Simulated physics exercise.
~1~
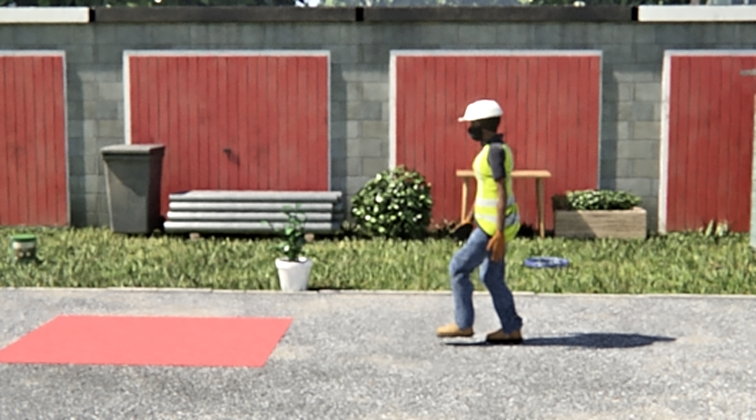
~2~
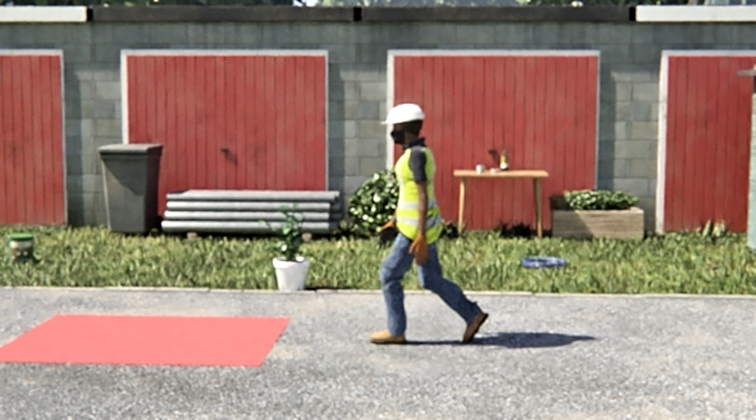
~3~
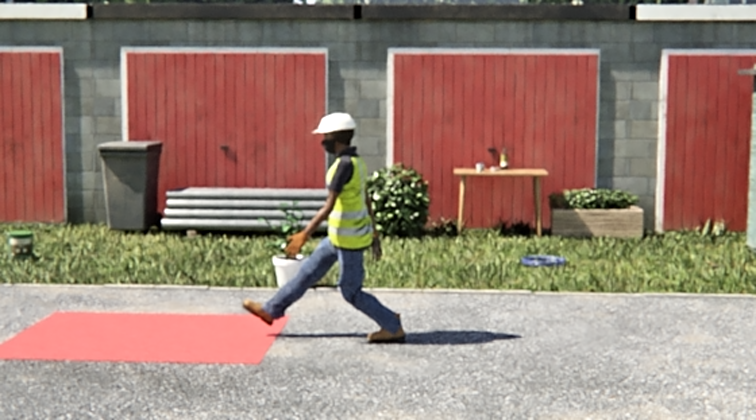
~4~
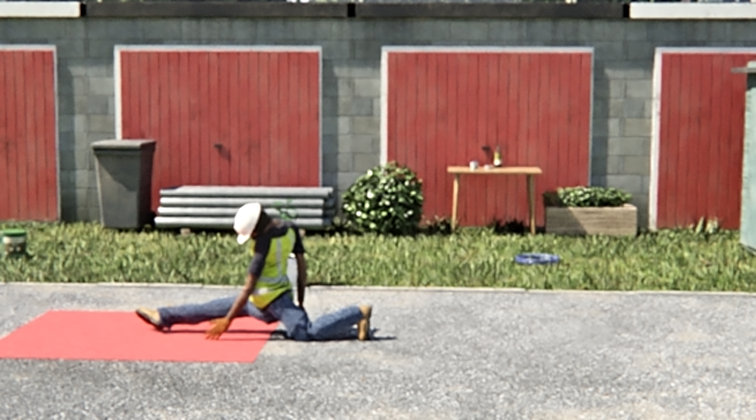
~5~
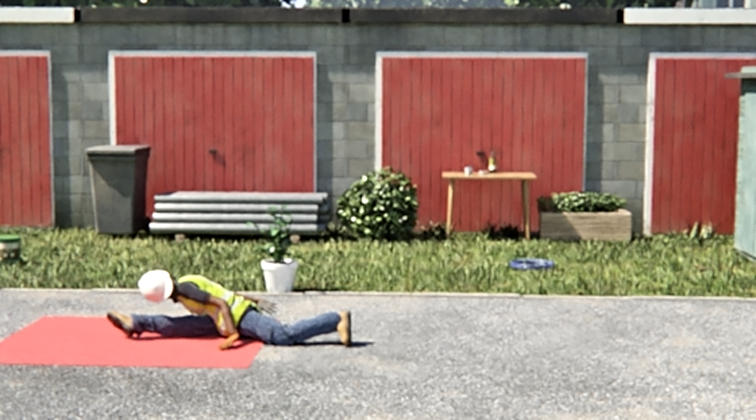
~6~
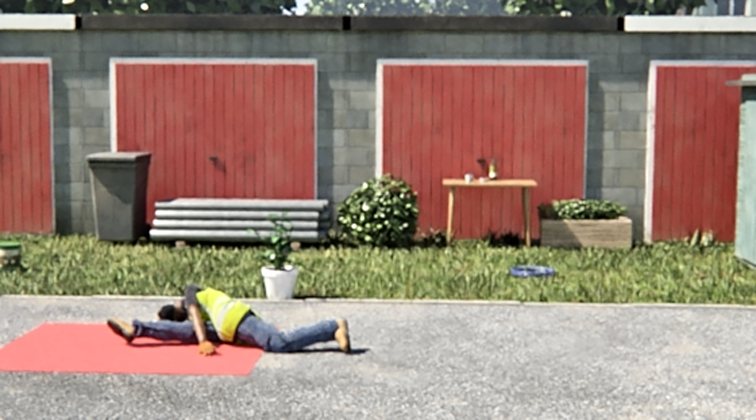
A person in a white hard hat, yellow high-visibility vest and jeans walks leftward across grey paving towards a red mat lying at the left, seen side-on from a slightly swaying camera. Behind are red garage doors in a grey block wall, a grey bin, stacked pale pipes, a white-potted plant, a round bush and a wooden table on grass. At the mat's near edge the front leg swings forward and the person drops into a wide split, one hand reaching down. The torso folds forward over the front leg, and the person ends slumped low, head and chest over the mat, rear leg stretched behind on the paving.
